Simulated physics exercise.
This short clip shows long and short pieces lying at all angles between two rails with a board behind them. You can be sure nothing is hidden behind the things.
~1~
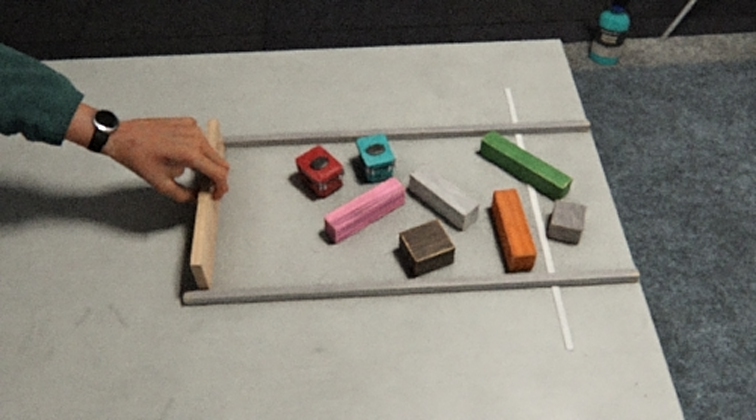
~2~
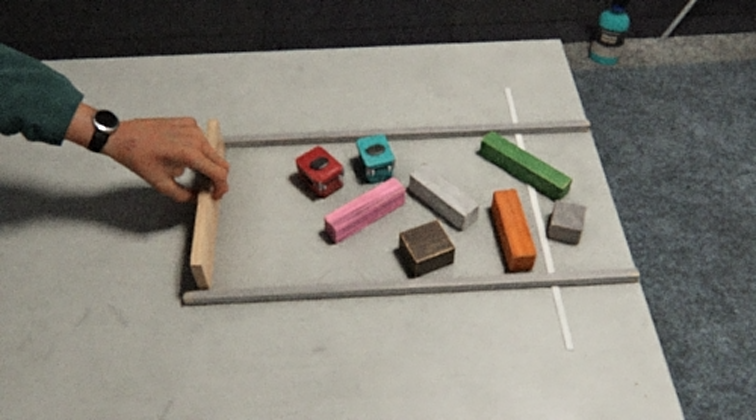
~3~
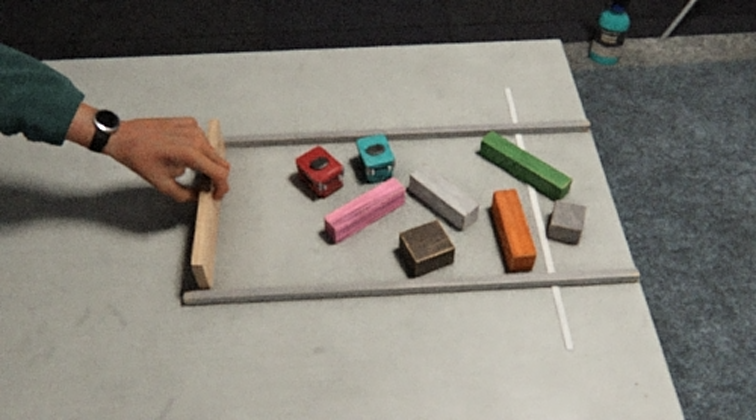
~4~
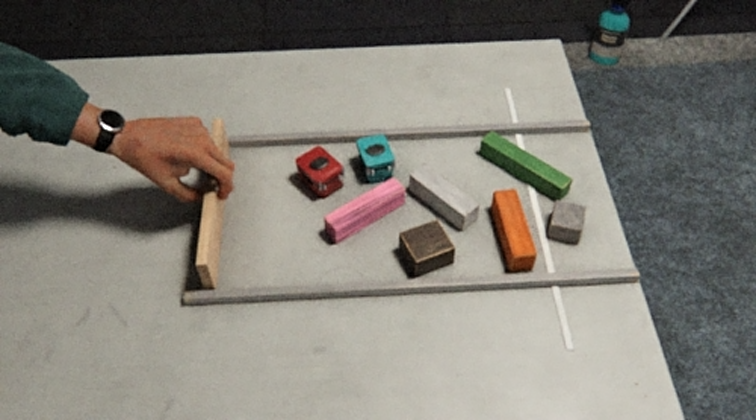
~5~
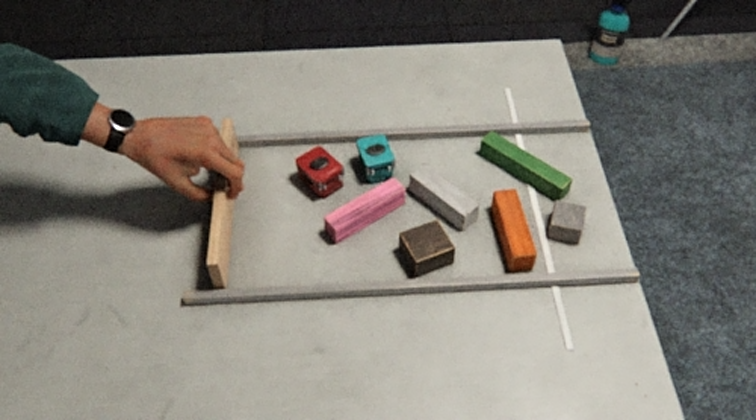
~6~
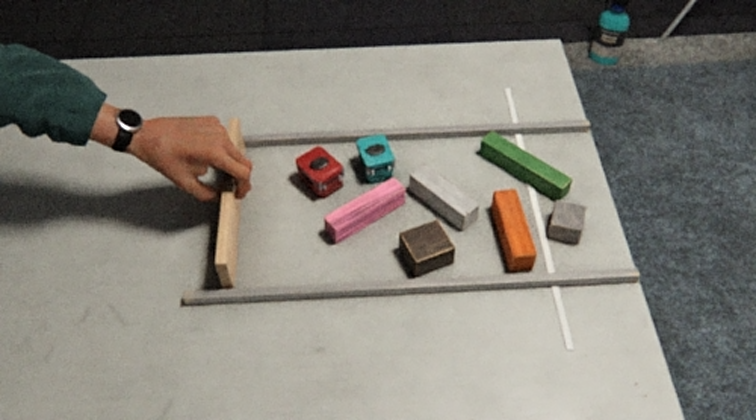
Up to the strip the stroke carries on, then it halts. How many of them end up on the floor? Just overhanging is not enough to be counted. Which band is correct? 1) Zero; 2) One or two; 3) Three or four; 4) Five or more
(2) One or two.
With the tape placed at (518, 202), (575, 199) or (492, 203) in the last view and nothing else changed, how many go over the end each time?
It would be 1, 4 and 0.
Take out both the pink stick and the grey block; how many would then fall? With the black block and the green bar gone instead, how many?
Count: 0 (first case); 0 (second).
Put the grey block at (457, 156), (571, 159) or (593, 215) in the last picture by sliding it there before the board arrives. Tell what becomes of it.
Per position, it is not dislodged / does not stay / does not stay.
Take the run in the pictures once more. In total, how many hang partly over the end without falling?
As for overhanging, the count is 3.
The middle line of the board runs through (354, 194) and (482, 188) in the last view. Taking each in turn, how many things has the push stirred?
By the first moment it's 4, by the second it's 8.
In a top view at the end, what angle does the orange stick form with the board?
Angle: Roughly 25 degrees.
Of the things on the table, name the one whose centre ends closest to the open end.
It's the green bar that ends up nearest.
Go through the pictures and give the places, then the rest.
The first picture shows grey block (567, 222); green bar (525, 165); orange stick (513, 229); board (209, 201); tape (534, 201).
The second picture shows green bar (524, 166); white bar (443, 197).
The third picture shows orange stick (513, 230); turquoise case (376, 159).
The fourth picture shows grey block (567, 222); board (215, 201).
The fifth picture shows green bar (524, 166); black block (427, 248).
The sixth picture shows grey block (567, 222); green bar (524, 166); orange stick (513, 230); board (232, 200); tape (534, 201).
Early on, none off yet; grey block at rest near (567, 222); green bar at rest near (524, 166); orange stick at rest near (513, 230).
Finally, the number that fall off is one or two; lost, grey block.
